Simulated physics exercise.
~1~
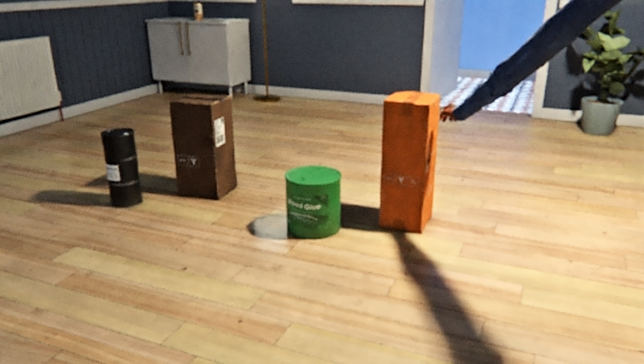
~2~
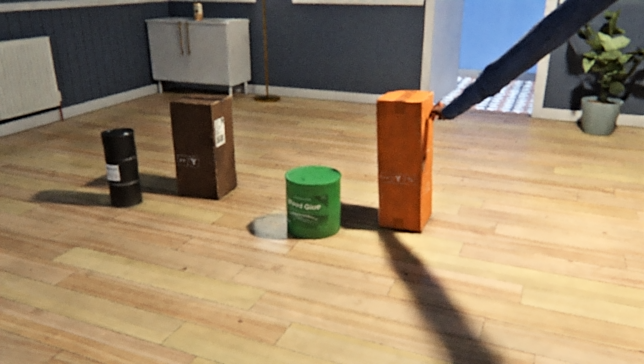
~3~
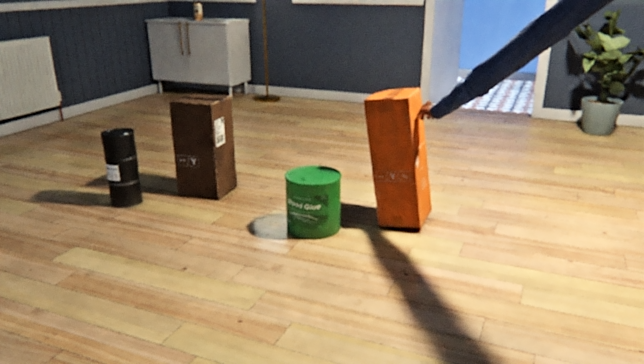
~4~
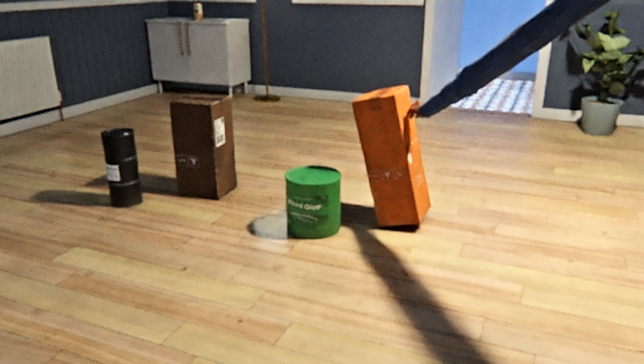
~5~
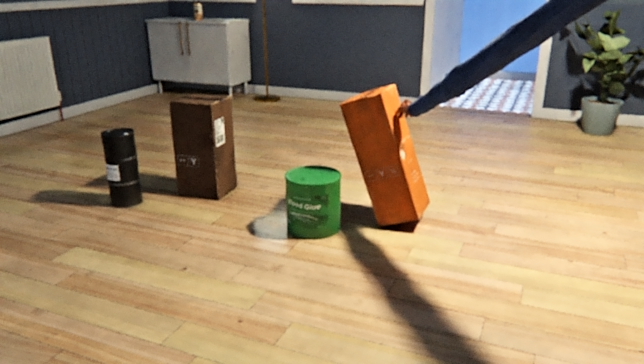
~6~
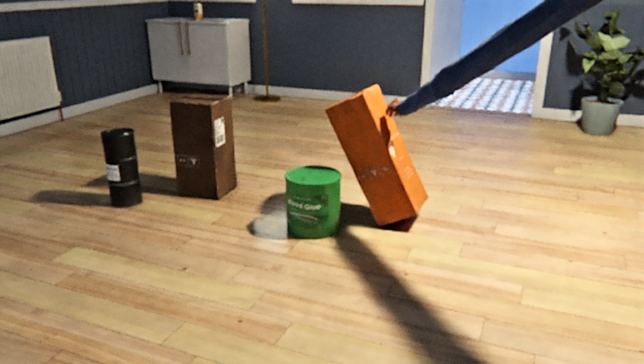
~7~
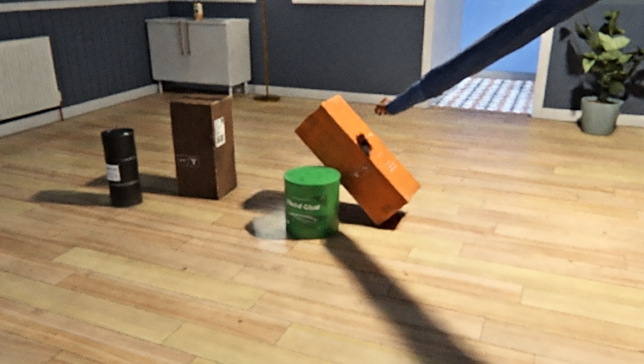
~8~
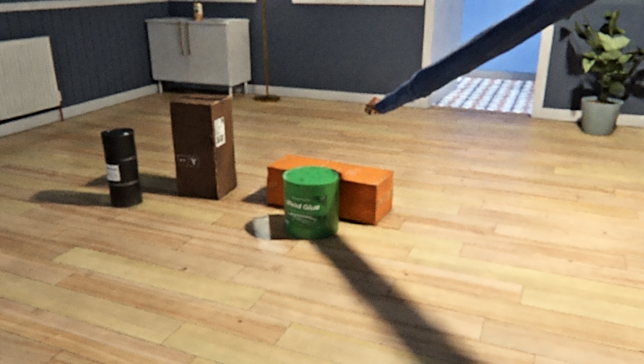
A dark-sleeved arm reaches in from the upper right toward a tall orange box standing on a pale wooden floor, in a room seen from a still, slightly raised view. A green pail sits left of the box, with a brown box and a black canister farther left, and a potted plant stands at the back right. The fingertip pushes the orange box near its top, and it leans steadily leftward. It tips past the hand and drops behind the pail. It ends lying on its side, while the other objects stay in place.
